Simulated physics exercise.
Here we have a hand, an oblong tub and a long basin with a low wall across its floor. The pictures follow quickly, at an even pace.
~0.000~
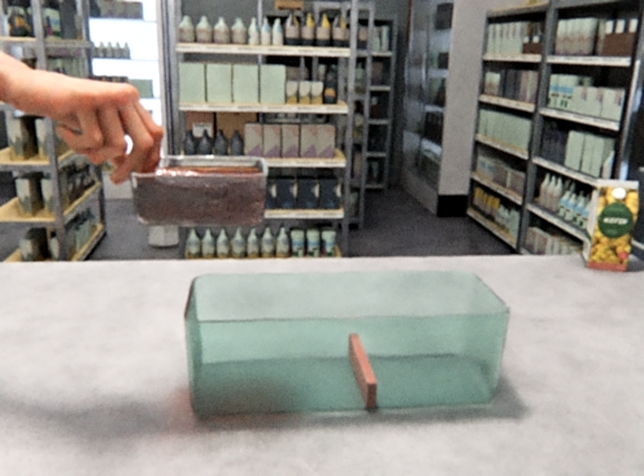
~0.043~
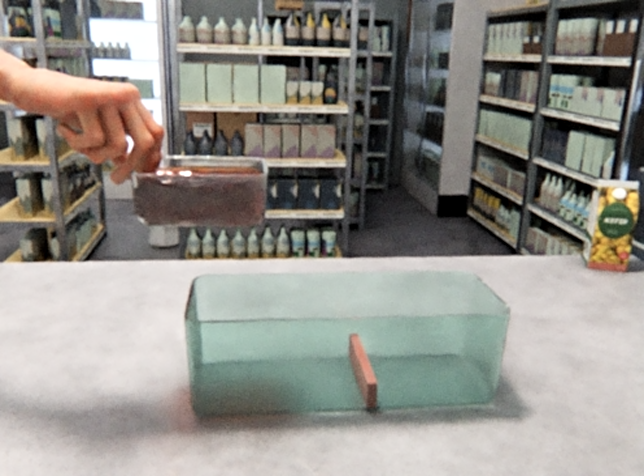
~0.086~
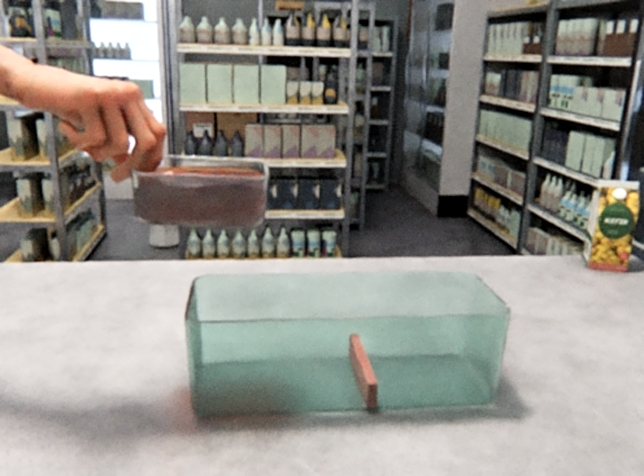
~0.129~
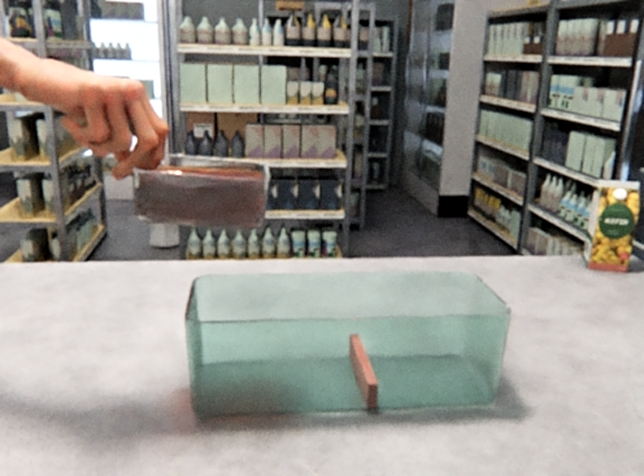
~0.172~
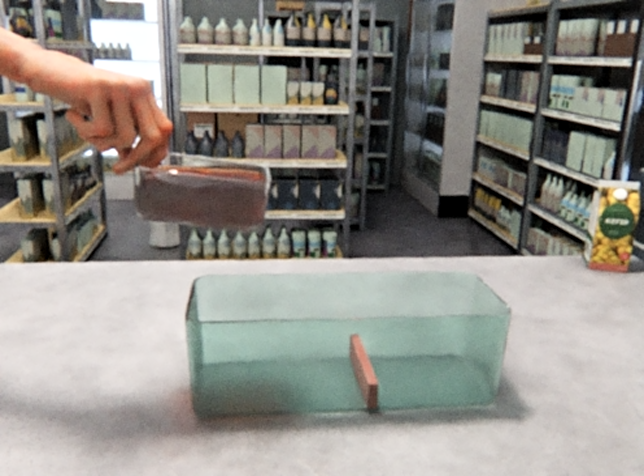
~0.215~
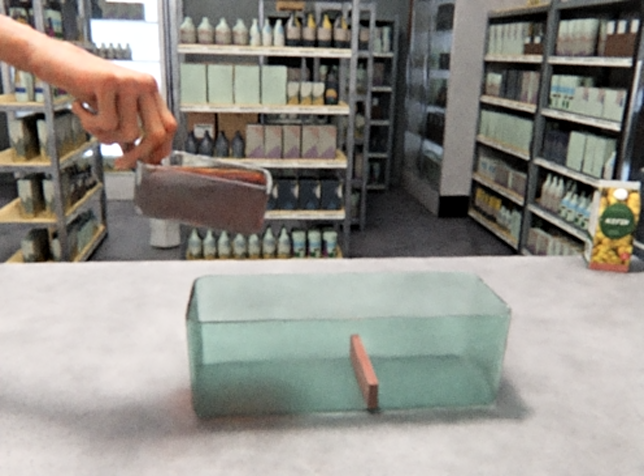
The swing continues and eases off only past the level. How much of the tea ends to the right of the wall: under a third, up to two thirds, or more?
In the end less than a third is right of the wall.
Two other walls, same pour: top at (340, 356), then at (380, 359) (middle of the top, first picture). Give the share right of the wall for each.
In turn 15 and 15 in a hundred.
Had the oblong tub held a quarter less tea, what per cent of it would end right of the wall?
Close to 10 per cent.
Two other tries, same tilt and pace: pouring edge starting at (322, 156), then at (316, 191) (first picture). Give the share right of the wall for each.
About 60 and 50 per cent.
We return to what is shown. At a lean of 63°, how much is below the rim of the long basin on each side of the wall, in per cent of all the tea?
The left part 20 per cent, the right part 0.
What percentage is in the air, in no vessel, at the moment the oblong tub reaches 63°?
About 40 per cent.
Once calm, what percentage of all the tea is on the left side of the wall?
Some 85 per cent.
A moment on, the oblong tub is tipped part way and 39 per cent is still to pour, 18 is left of the wall and 0 right of it.
Next, the oblong tub is tipped on its side and 9 per cent is still to pour, 79 is left of the wall and 6 right of it.
Then the oblong tub is tipped on its side and 2 per cent is still to pour, 84 is left of the wall and 11 right of it.
Later the oblong tub is tipped on its side and 0 per cent is still to pour, 87 is left of the wall and 11 right of it.
Finally, 87 per cent lies left of the wall, 11 right of it and 2 outside.
